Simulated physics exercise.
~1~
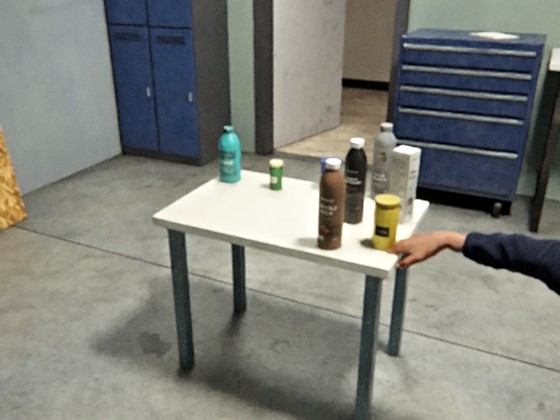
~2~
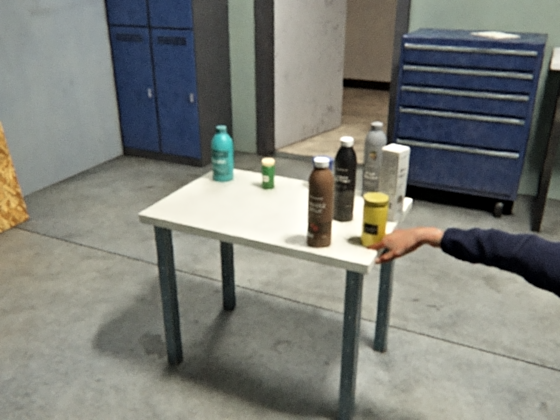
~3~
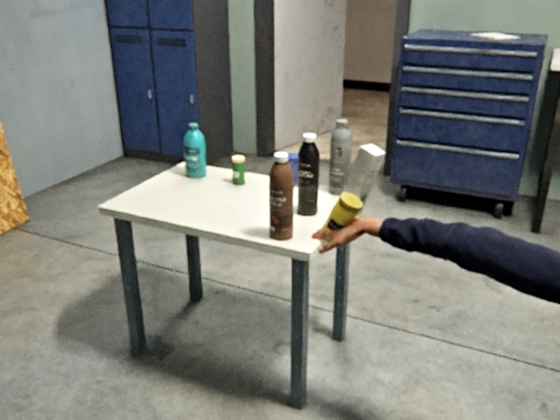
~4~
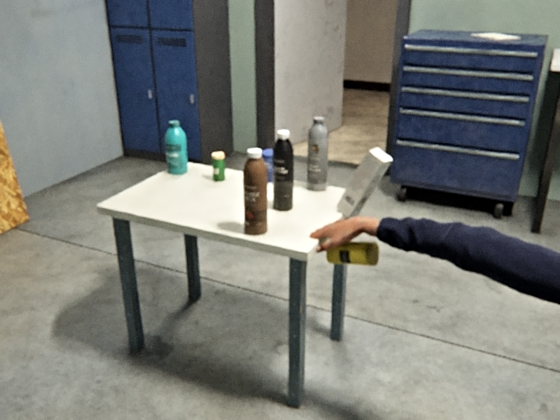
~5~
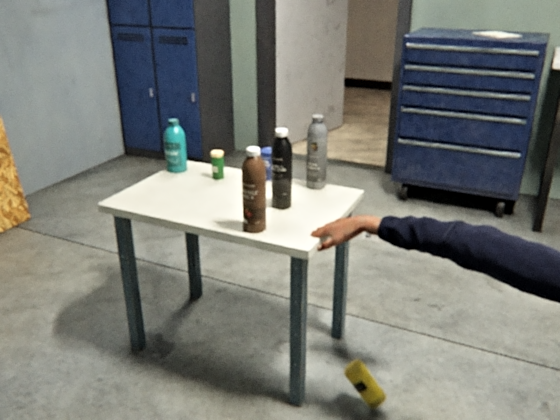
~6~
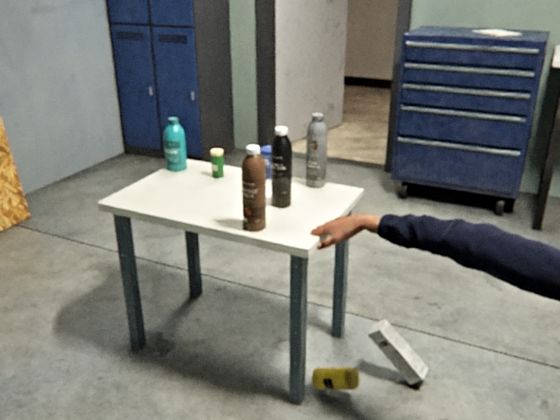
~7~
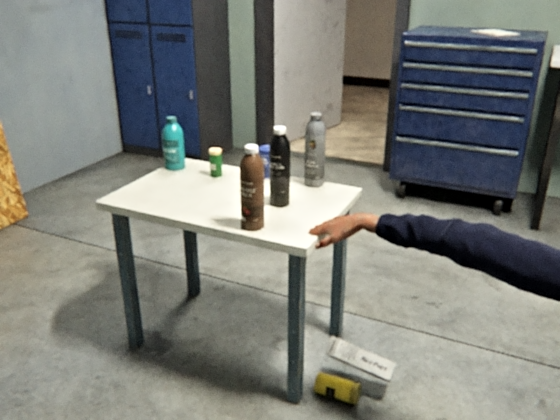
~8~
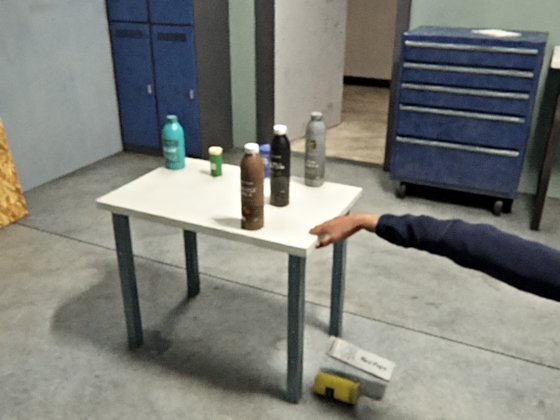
A hand drags the table left, and a yellow jar and white carton fall off.
